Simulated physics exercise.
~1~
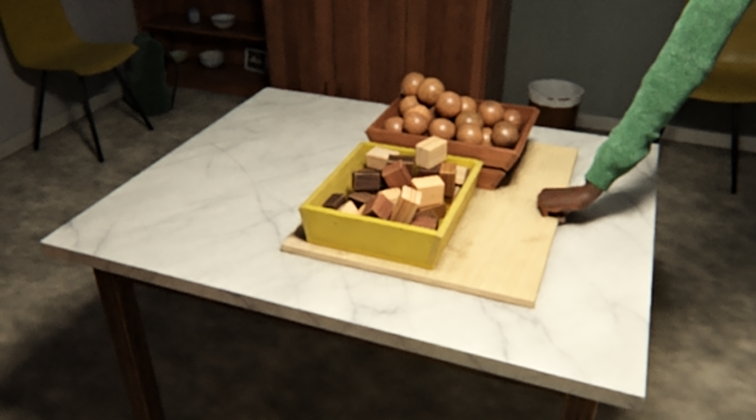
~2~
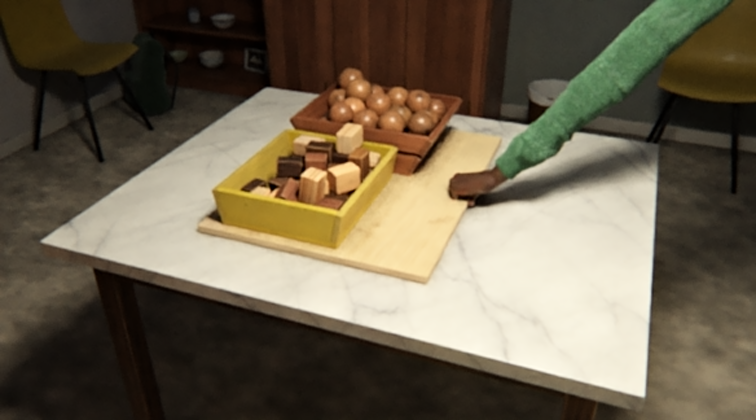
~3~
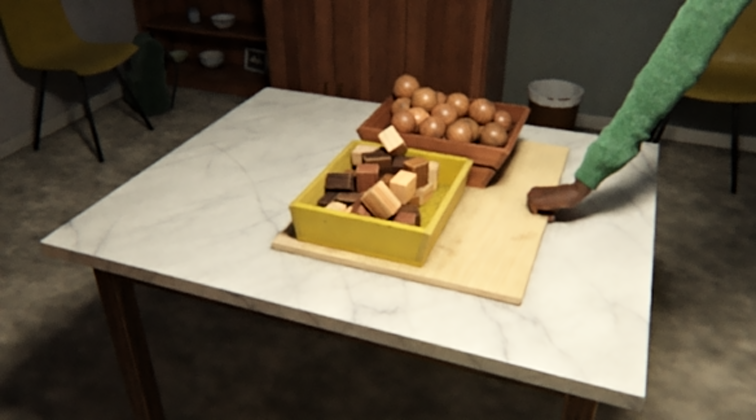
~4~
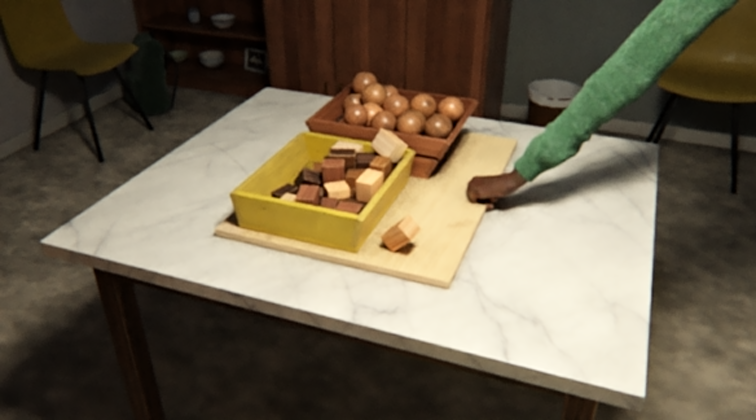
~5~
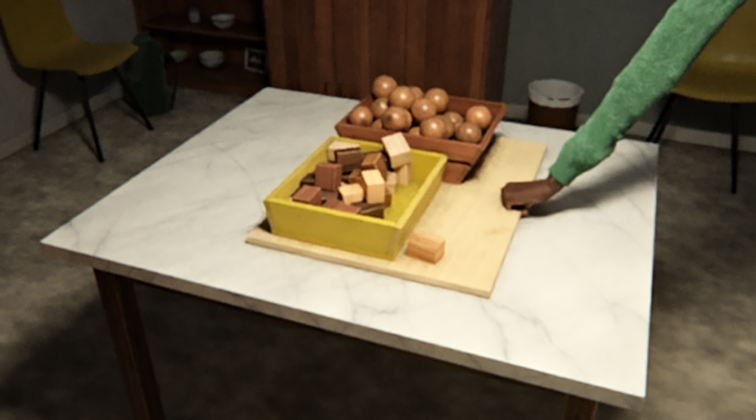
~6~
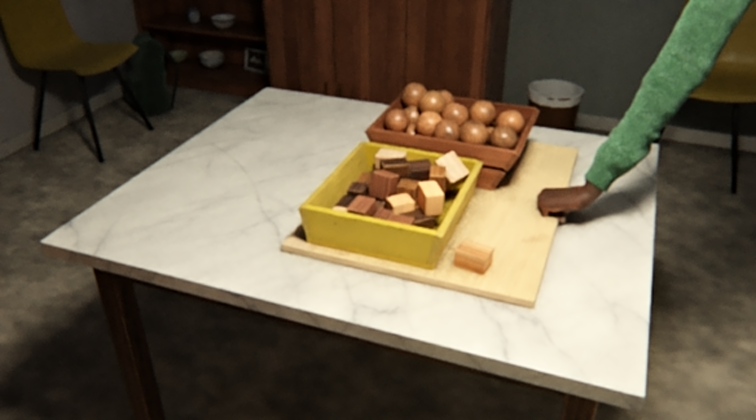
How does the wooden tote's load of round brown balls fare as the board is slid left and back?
The balls shift about a little but stay piled in the wooden tote, with none seen on the board or table at the end.
